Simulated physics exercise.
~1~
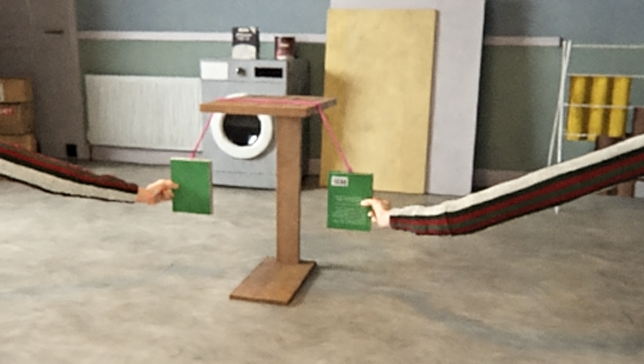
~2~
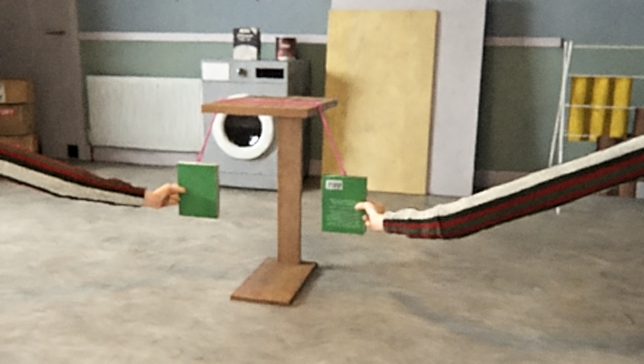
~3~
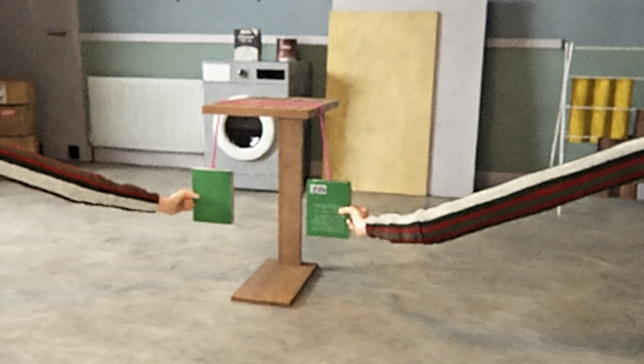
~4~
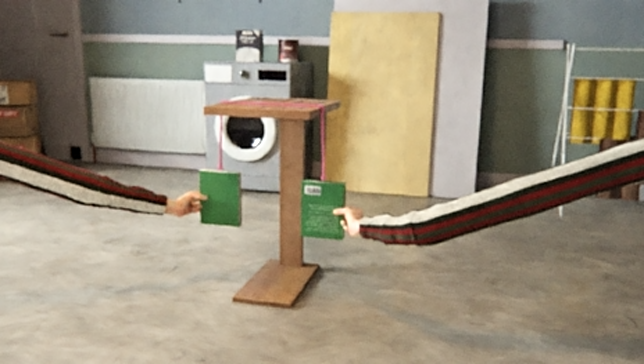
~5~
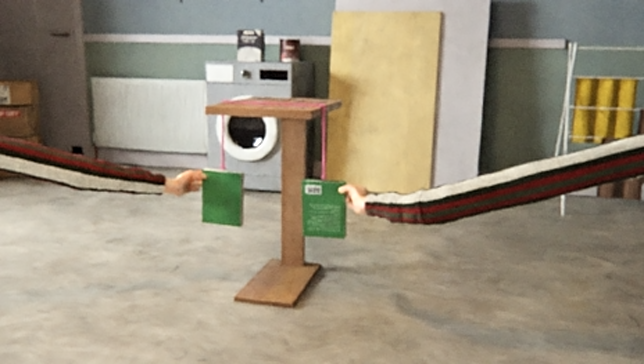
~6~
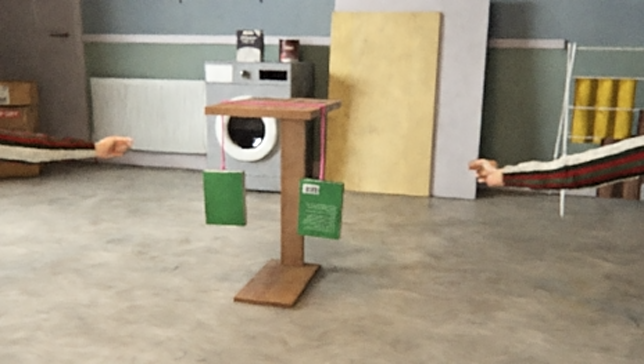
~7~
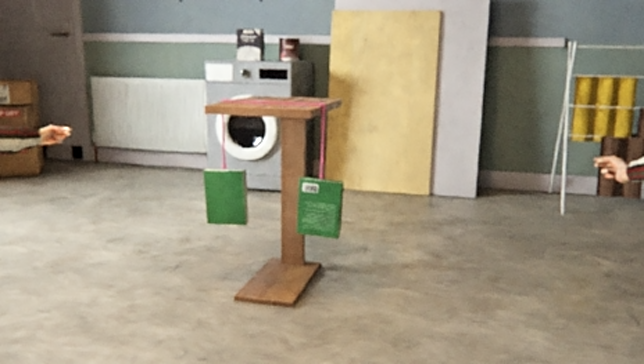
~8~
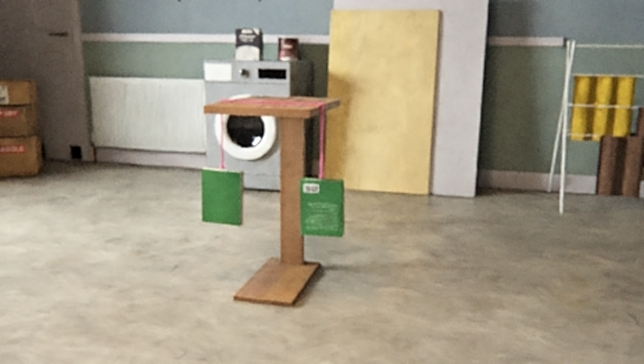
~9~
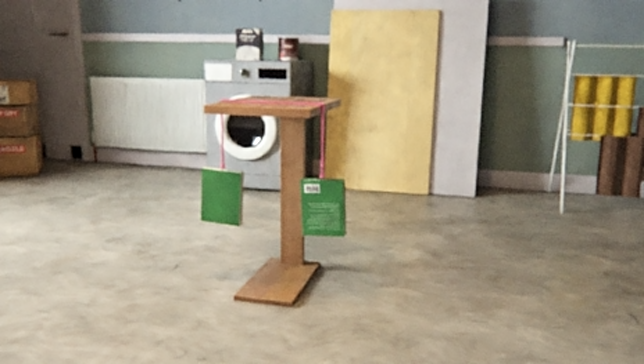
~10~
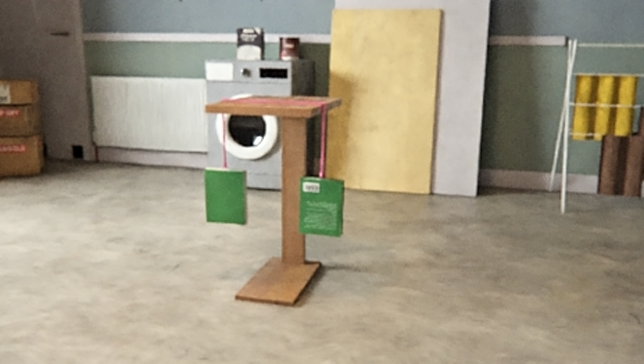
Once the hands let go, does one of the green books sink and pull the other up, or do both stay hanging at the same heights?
Both green books stay hanging at the same heights, and the cord keeps its balance across the table.
